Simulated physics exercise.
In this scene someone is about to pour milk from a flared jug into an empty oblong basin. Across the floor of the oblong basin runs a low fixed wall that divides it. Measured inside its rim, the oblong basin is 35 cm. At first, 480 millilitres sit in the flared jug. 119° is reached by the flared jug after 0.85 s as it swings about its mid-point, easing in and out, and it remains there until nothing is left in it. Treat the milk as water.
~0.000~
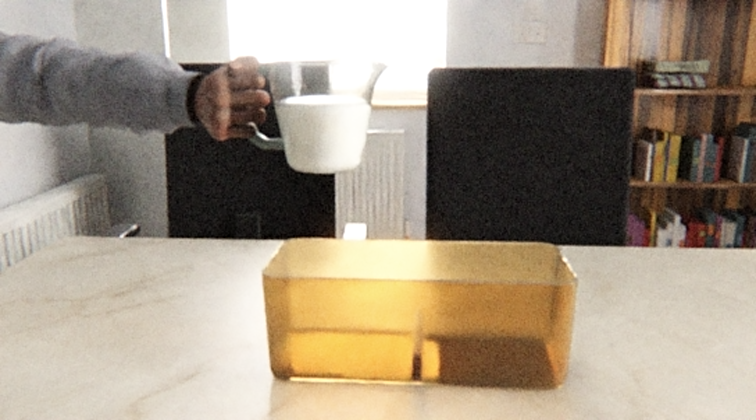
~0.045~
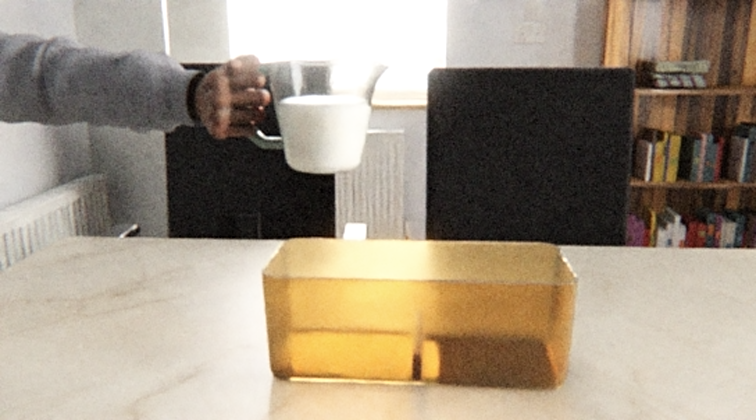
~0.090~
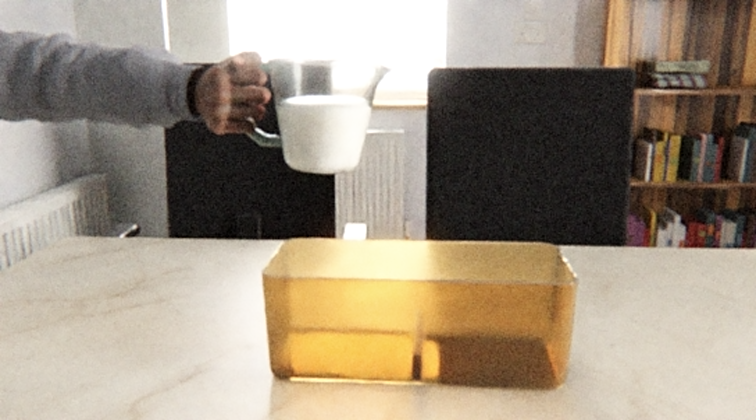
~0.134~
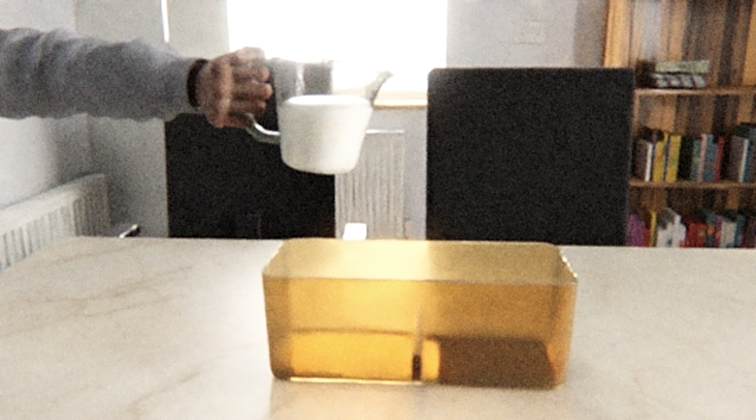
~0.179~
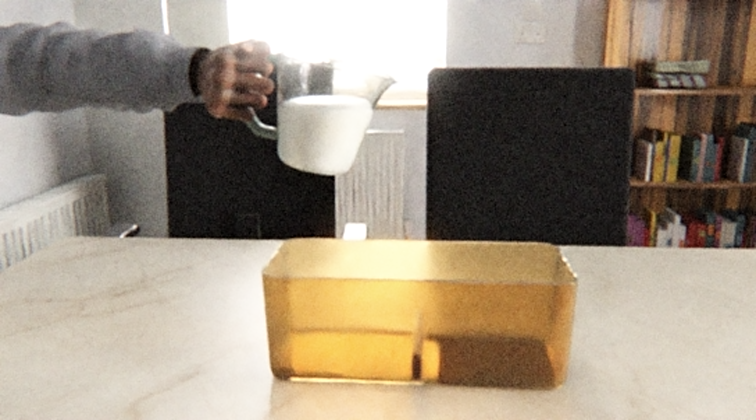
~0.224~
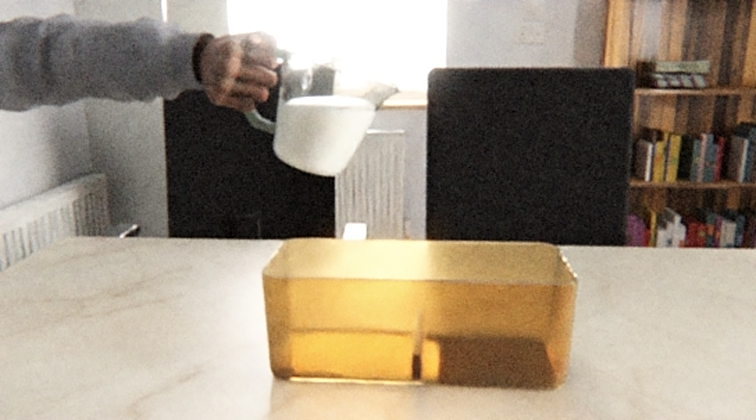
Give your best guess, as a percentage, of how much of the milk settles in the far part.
I would say 70 per cent of it settles there.
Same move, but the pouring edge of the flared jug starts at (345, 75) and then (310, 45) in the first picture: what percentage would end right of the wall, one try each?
Try 1: 10 %; try 2: 10 %.
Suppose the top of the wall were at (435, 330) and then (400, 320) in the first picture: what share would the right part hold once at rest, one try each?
Respectively 40 and 85 %.
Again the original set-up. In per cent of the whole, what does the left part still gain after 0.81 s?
Around 12 in a hundred.
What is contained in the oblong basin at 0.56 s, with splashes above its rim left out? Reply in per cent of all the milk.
I reckon close to 3 percent of it.
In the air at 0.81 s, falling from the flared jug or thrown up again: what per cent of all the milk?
Around 12 percent of the liquid.
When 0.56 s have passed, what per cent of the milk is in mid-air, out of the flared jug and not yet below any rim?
I'd put it at about 28 percent.
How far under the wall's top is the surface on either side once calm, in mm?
Measured: Left around 26 mm, right around 18 mm.
Then, 0.56 s in, the tilt is 88° and 68 per cent is still to pour, 0 is left of the wall and 3 right of it.
Then, 0.81 s in, the tilt is 118° and 4 per cent is still to pour, 18 is left of the wall and 66 right of it.
Then, 1.07 s in, the tilt is 119° and 0 per cent is still to pour, 29 is left of the wall and 70 right of it.
Then, 1.35 s in, the tilt is 119° and 0 per cent is still to pour, 29 is left of the wall and 69 right of it.
Finally, 29 per cent lies left of the wall, 70 right of it and 1 outside.
